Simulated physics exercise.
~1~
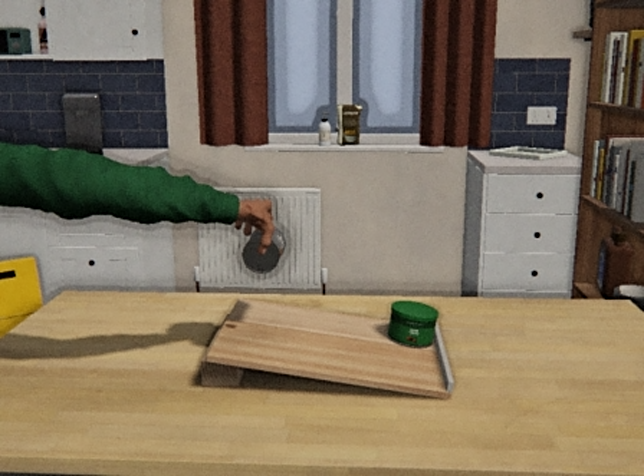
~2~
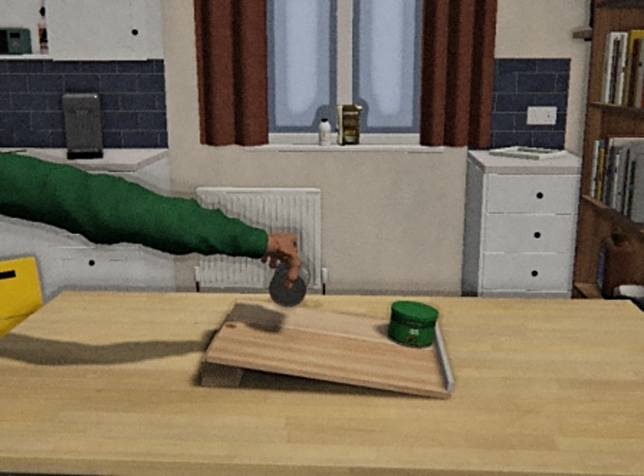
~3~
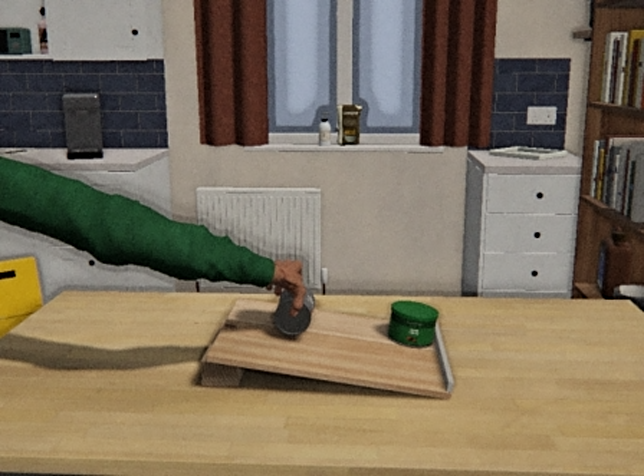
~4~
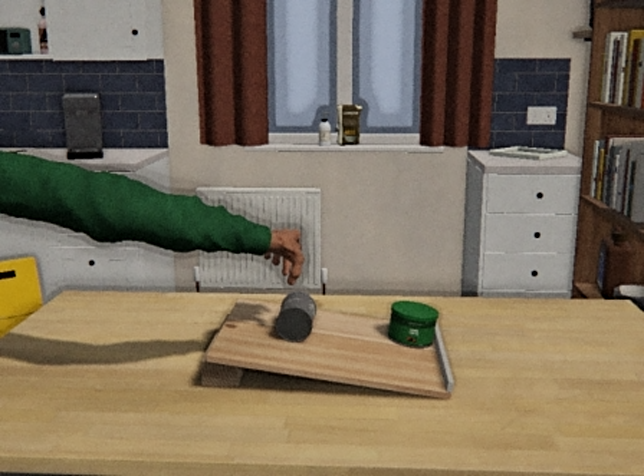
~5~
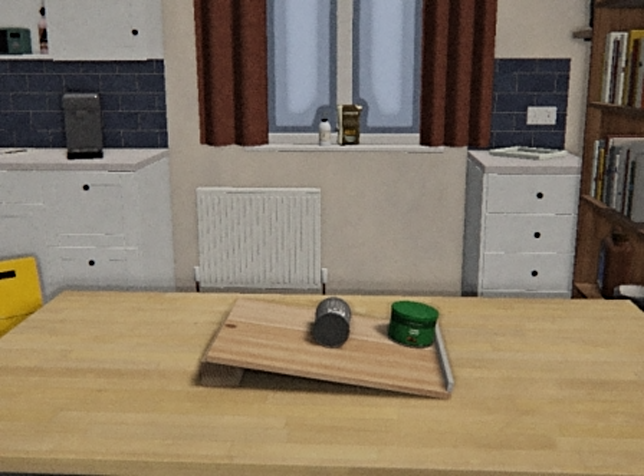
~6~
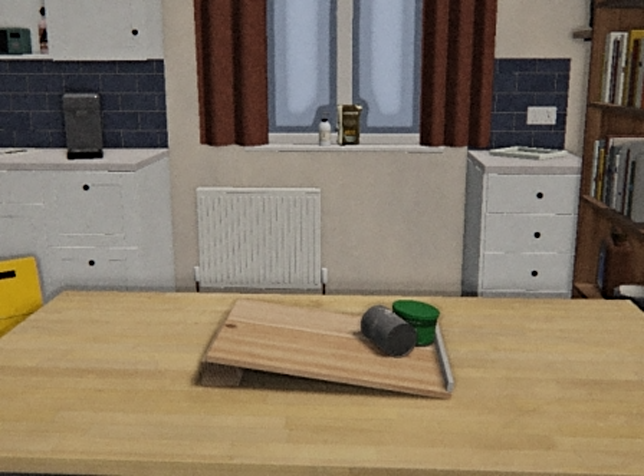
Kitchen table, a green-sleeved hand setting a grey tin on its side on a sloping board, the tin rolling down to a green tub.
